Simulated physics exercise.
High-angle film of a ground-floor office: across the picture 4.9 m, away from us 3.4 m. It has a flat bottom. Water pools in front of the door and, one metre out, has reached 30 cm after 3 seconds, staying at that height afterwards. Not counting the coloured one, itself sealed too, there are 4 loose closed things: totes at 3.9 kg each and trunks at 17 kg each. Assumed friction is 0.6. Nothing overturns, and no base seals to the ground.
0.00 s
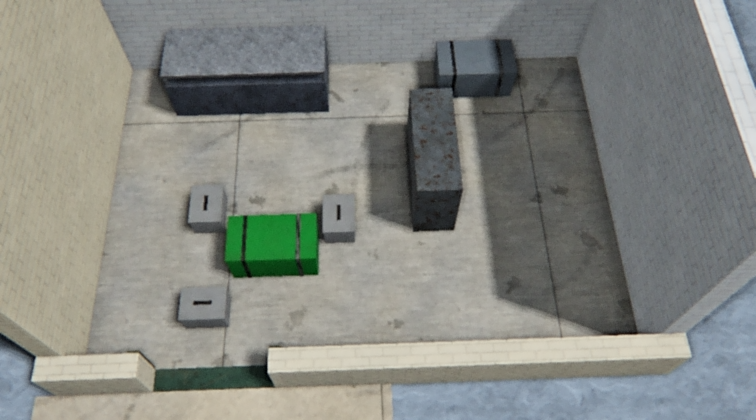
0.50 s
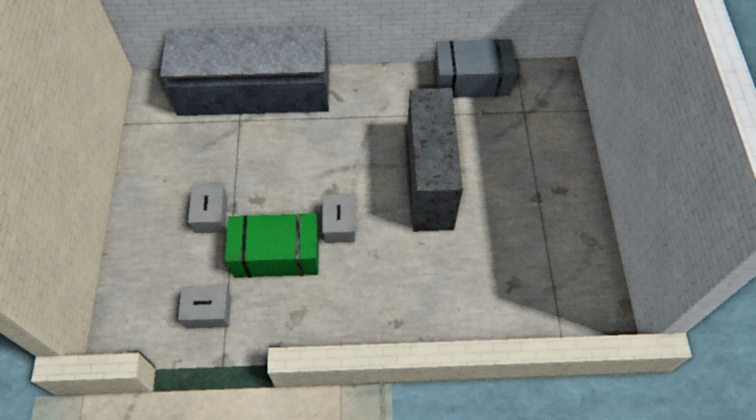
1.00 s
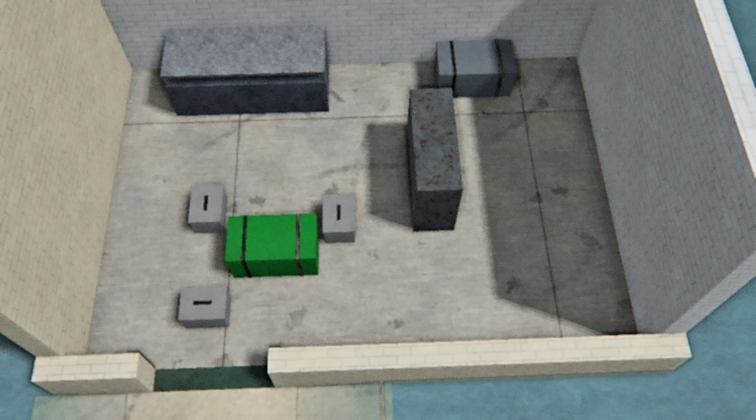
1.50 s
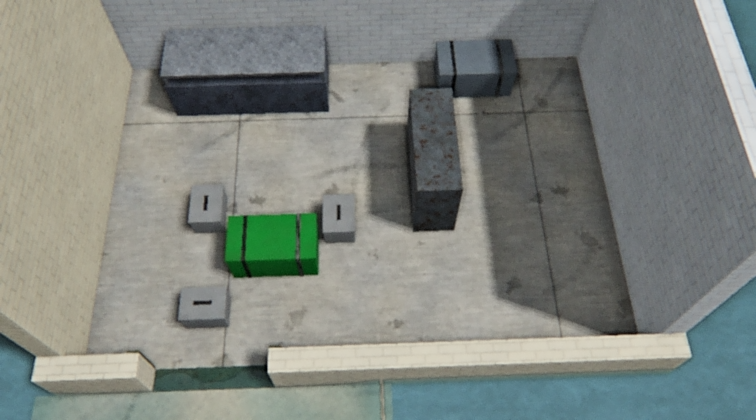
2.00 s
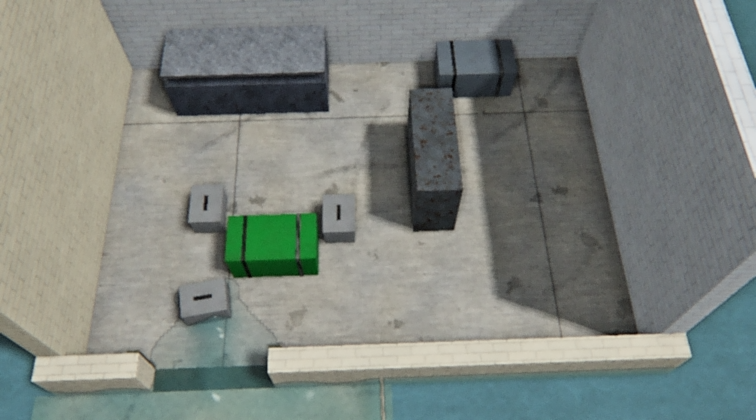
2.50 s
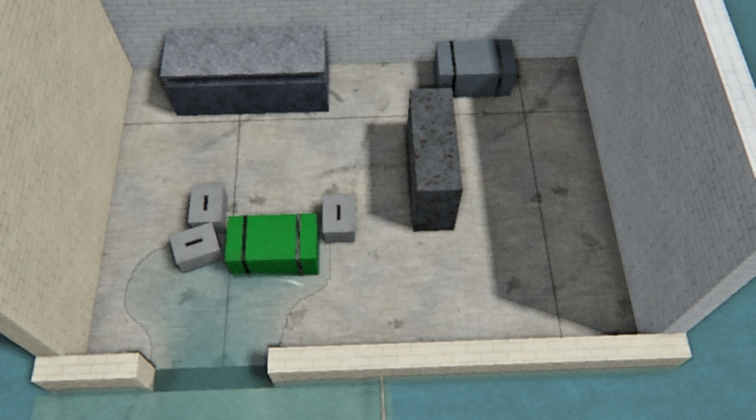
At first, a green trunk rests on the dry floor of a walled room among small grey boxes and larger dark blocks, while water spreads outside. Water then enters through the doorway gap, pushing the nearest small box inward to the green trunk's left; the trunk itself stays still.
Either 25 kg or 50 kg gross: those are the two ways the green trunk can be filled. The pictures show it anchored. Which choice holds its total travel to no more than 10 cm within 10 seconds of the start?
Neither one succeeds.
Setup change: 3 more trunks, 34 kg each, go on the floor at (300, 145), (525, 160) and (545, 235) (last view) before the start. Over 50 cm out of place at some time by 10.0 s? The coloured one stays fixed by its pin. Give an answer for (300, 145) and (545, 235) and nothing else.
Note, in sequence: Exceeded, not exceeded.
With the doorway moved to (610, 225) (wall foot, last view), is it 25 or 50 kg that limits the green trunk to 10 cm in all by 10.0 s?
Short version: Only the heavy mass succeeds.
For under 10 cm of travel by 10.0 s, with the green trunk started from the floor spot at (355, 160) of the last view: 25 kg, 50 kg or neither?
Here both come up short.
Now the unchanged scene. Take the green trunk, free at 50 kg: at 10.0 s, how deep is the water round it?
About 12 cm.
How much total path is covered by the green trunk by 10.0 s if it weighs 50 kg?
Roughly 250 centimetres.
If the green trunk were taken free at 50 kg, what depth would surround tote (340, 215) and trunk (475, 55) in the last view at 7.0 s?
Some 15 cm at the first, some 6 cm at the second.
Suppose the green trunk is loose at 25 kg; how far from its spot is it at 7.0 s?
Shift: Roughly 200 cm.
After 3.5 s the green trunk would be 60 cm from its start with 25 kg and 11 cm from its start with 50 kg; 7 cm of water round it then.
After 4.5 s the green trunk would be 145 cm from its start with 25 kg and 60 cm from its start with 50 kg; 7 cm of water round it then.
After 7.0 s the green trunk would be 207 cm from its start with 25 kg and 98 cm from its start with 50 kg; 13 cm of water round it then.
After 10.0 s the green trunk would be 298 cm from its start with 25 kg and 256 cm from its start with 50 kg; 12 cm of water round it then.
